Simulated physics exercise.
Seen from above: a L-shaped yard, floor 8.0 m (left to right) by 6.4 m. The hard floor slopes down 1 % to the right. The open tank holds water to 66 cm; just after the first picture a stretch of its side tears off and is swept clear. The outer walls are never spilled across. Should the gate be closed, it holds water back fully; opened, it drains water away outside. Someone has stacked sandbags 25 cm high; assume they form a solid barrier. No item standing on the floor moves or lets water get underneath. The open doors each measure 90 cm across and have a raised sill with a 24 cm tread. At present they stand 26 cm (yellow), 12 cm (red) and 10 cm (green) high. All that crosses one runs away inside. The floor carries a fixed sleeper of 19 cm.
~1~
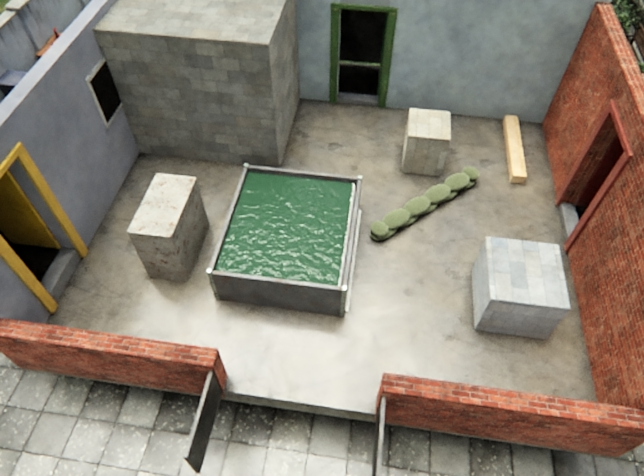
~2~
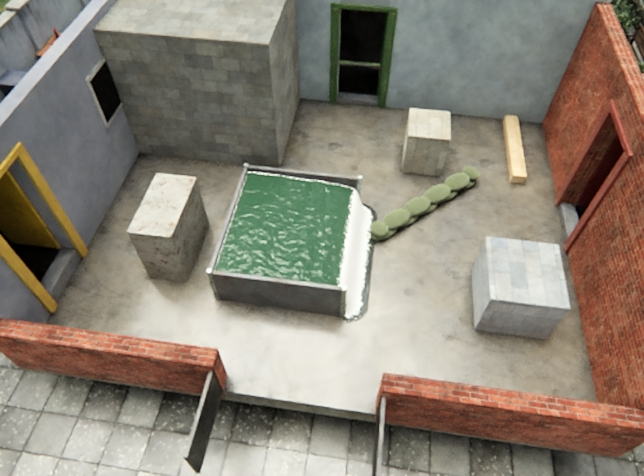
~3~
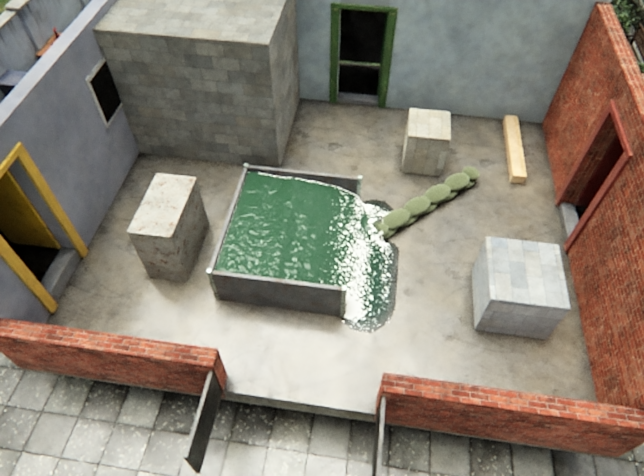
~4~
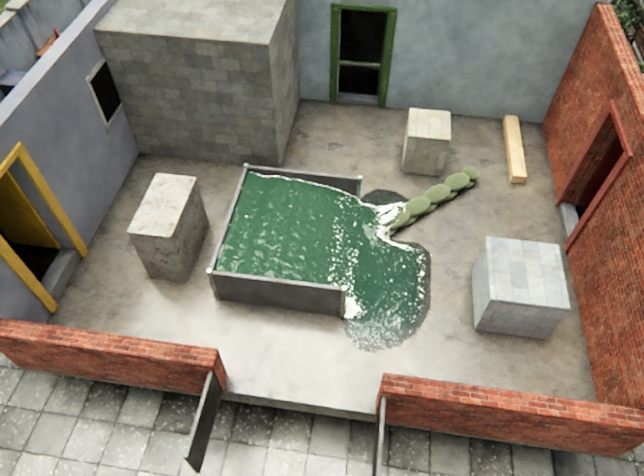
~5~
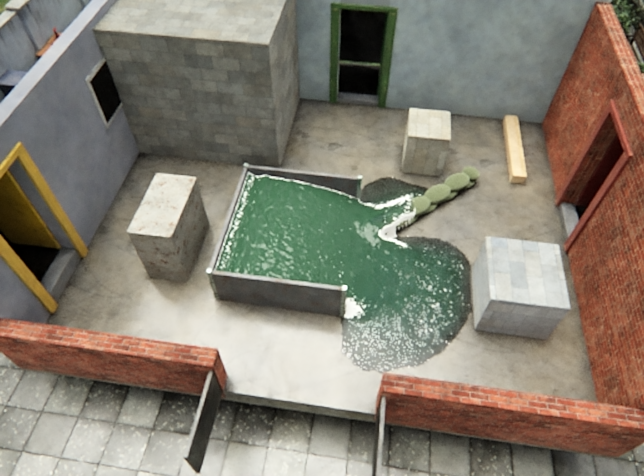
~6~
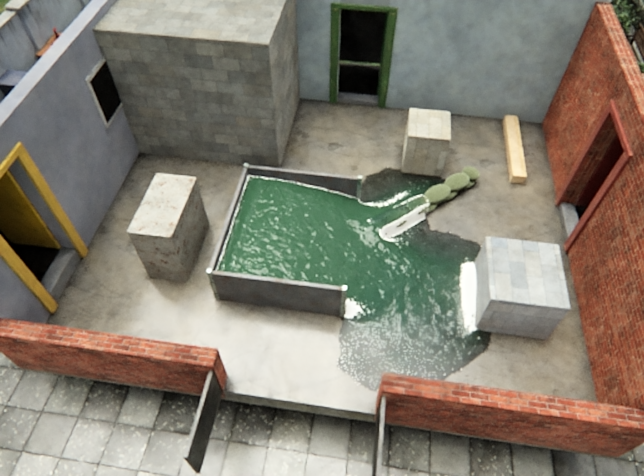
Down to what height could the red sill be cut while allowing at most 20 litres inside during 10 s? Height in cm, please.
It could go down to about 16 cm.
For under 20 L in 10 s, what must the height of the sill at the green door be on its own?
Green door, minimum about 7.5 cm.
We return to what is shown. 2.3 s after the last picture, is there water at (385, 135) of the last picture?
It is under water.
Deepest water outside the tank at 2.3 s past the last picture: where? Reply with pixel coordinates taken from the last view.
At about pixel (584, 427).
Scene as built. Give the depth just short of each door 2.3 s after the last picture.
Depth at yellow 0 cm, at red 16 cm, at green 10 cm.
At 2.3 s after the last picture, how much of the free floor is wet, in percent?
55 %.
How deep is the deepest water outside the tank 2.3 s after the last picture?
Around 34 centimetres.
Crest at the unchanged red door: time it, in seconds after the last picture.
It peaks at about 1.8 s.
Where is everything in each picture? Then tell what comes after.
The open tank at (291, 225) is whole and still, 66 cm deep; the red door at (586, 186) is dry, in the first frame.
Water pours out at (349, 247) and has run 0.3 m, to (360, 313); about 8 cm deep outside, 66 cm at the back, in the second frame.
Water pours out at (349, 249) and has run 0.7 m, to (387, 313); about 14 cm deep outside, 66 cm at the back, in the third frame.
The gap is at (349, 250), the front 1.2 m out at (423, 311); the back of the open tank holds 64 cm, in the fourth frame.
Water pours out at (349, 250) and has run 1.9 m, to (465, 293); about 8 cm deep outside, 56 cm at the back, in the fifth frame.
The gap is at (349, 250), the front 2.4 m out at a hidden place; the back of the open tank holds 57 cm; 1.6 m in a straight line remain to the red door at (586, 186), in the sixth frame.
Then, 0.7 s after the last picture water covers 30 % of the floor, deepest (44 cm) near (458, 296); it has not reached the red door.
Then, 2.3 s after the last picture water covers 55 % of the floor, deepest (34 cm) near (584, 427); 16 cm at the red door, 31 litres in over its 12 cm sill.
Then, 9.3 s after the last picture water covers 90 % of the floor, deepest (15 cm) near (426, 179); 12 cm at the red door, 68 litres in over its 12 cm sill.
At the red door as built, the water peaked near 19 cm, 1.7 s after the last picture.
With a sill of 13.5 cm, 45 litres would have come in within the 10 s; with 18 cm, 9 litres. So under 20 litres takes about 16 cm.
